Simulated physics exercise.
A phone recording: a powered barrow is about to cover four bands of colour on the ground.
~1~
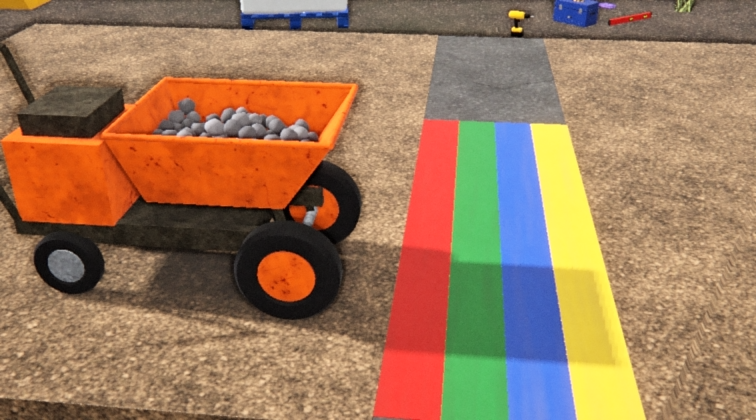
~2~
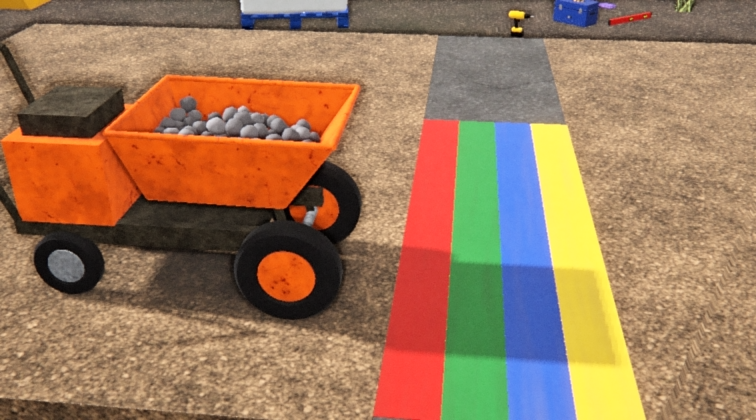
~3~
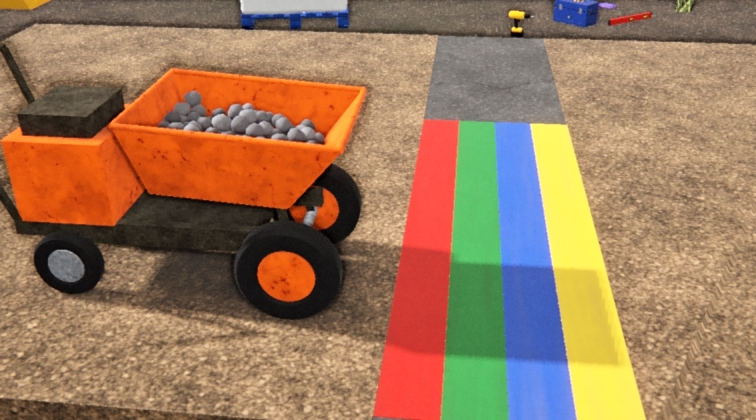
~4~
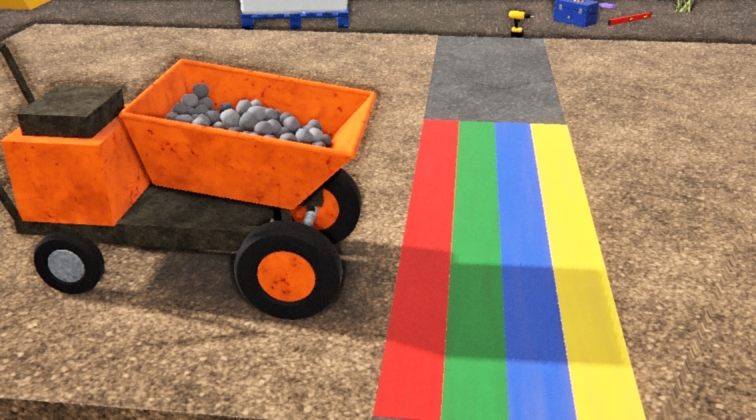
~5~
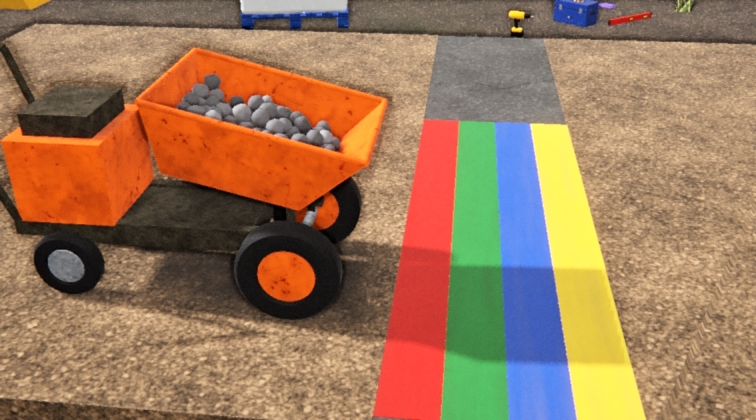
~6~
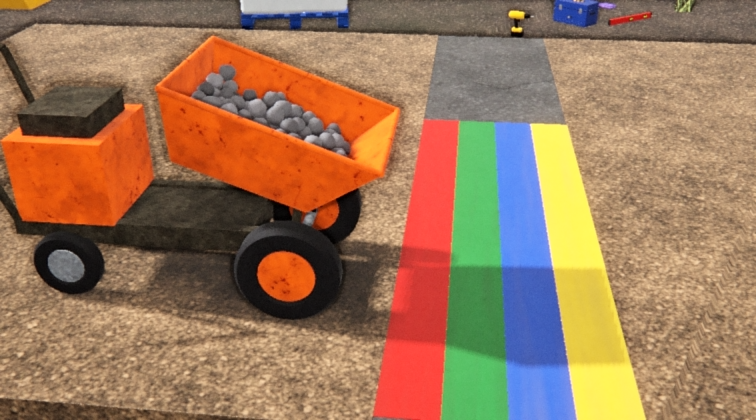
The orange skip of cobbles tilts steadily toward the right beside four coloured ground strips.
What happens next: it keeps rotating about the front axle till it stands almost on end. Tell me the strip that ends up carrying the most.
Green.
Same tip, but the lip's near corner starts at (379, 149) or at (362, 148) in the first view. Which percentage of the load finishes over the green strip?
The first stopping place yields 20 % and the other yields 30 %.
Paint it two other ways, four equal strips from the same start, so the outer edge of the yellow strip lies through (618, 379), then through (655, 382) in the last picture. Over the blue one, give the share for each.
Near 30 and 20 in a hundred.
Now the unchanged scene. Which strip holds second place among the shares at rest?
In second place: The strip in blue.
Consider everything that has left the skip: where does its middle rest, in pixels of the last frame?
At about (488, 282), give or take.
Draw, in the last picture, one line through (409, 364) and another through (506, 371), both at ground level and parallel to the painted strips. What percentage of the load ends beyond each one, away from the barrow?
Roughly 90 and 30 percent.
Soon after the last picture, skip tipped steeply; all in the skip.
A little later, skip tipped right over; most in the skip; a stray few over the red strip; about a quarter over the green strip; a stray few over the blue strip.
Later still, skip tipped right over; a small part in the skip; a small part over the red strip; about half over the green strip; about a quarter over the blue strip; a small part over the yellow strip; a stray few off the paint.
At rest, skip tipped right over; a small part in the skip; a small part over the red strip; about half over the green strip; about a quarter over the blue strip; a small part over the yellow strip; a stray few off the paint.
